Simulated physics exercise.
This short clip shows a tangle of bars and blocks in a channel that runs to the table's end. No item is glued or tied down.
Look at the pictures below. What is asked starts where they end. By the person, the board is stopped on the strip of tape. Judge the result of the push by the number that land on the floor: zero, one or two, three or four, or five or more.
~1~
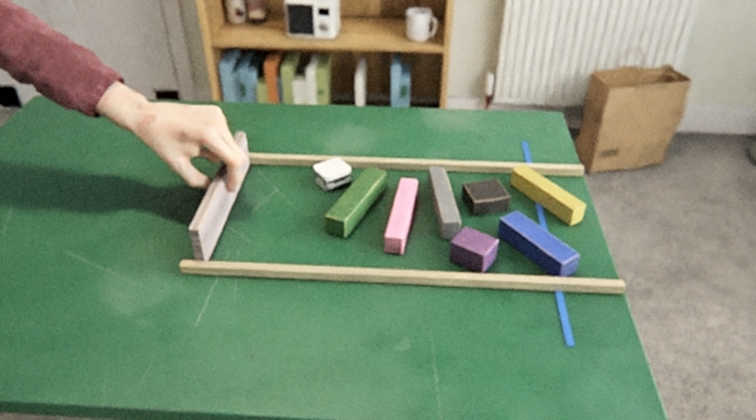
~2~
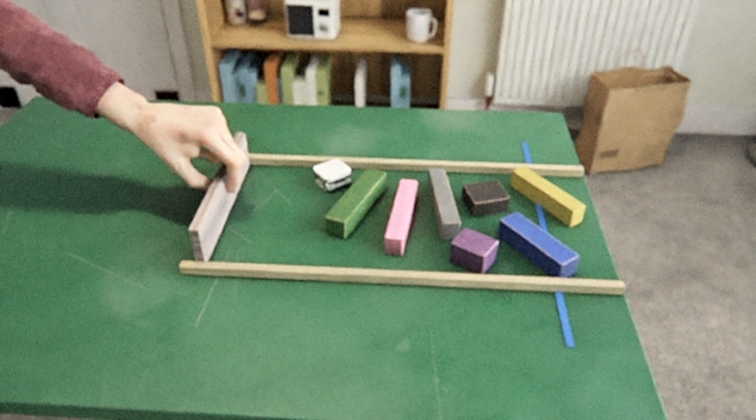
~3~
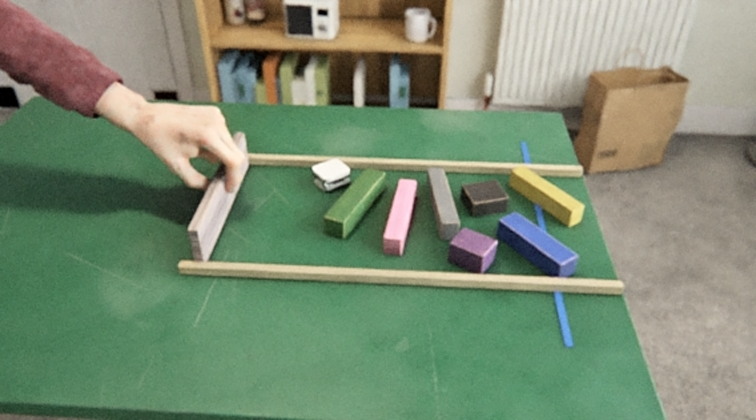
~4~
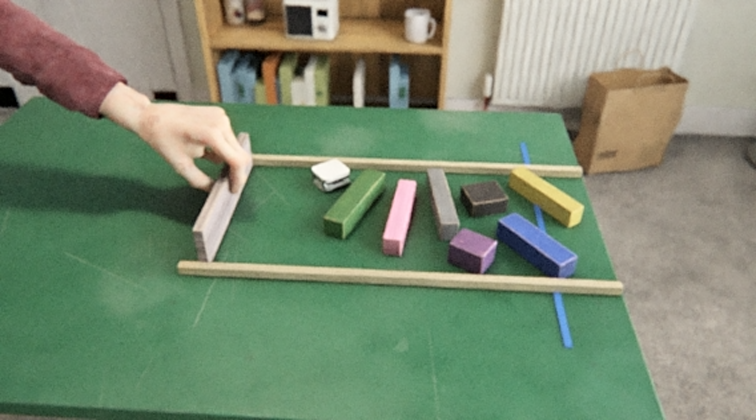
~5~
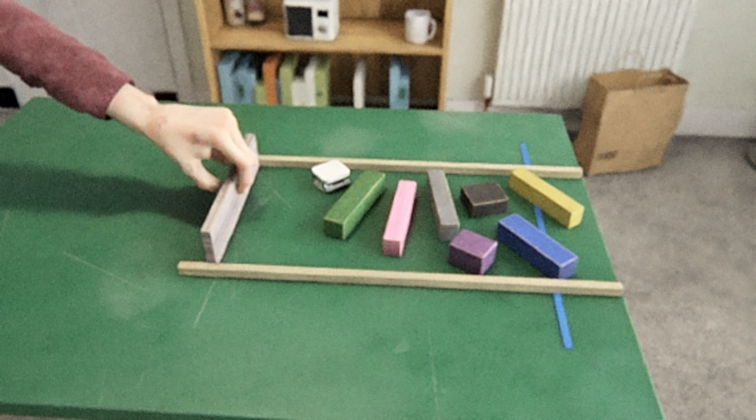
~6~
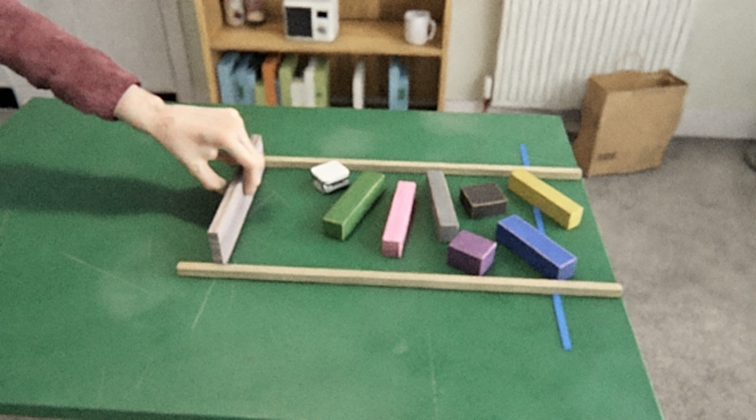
The number that land on the floor is three or four.
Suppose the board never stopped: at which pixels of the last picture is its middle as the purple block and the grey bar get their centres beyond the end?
For the purple block, about (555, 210); for the grey bar, about (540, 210).
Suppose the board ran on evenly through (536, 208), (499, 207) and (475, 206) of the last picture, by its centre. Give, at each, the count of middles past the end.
Middles past end - pos 1: 3, pos 2: 0, pos 3: 0.
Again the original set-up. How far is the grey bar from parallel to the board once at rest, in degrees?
Some 20 degrees.
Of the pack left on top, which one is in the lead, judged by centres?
It's the grey bar that ends up nearest.
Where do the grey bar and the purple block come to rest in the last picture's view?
Look around (603, 226) for the first and around (605, 267) for the second.
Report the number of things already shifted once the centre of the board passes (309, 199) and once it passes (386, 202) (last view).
At the first place 1, at the second 5.
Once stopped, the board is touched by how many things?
It's touching 2 at the end.
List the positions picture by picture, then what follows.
In the first frame, yellow bar (546, 194); blue stick (537, 244); black block (485, 197); board (223, 193); tape (543, 223).
In the second frame, blue stick (537, 245); board (223, 193).
In the third frame, black block (484, 198); pink stick (401, 215).
In the fourth frame, yellow bar (544, 196); white case (331, 177).
In the fifth frame, blue stick (535, 247); purple block (472, 252).
In the sixth frame, yellow bar (544, 198); blue stick (534, 248); black block (483, 200); board (240, 196); tape (540, 226).
A little later, none off yet; yellow bar at rest near (544, 198); blue stick at rest near (534, 248); black block at rest near (483, 200).
Next, none off yet; yellow bar at rest near (544, 198); blue stick at rest near (534, 248); black block shifted about its own width near (512, 204).
Later still, none off yet; yellow bar shifted a little near (569, 188); blue stick shifted about its own width near (593, 251); black block shifted well along near (591, 215).
When it is over, the number that fall off is three or four; down, black block, blue stick and yellow bar.
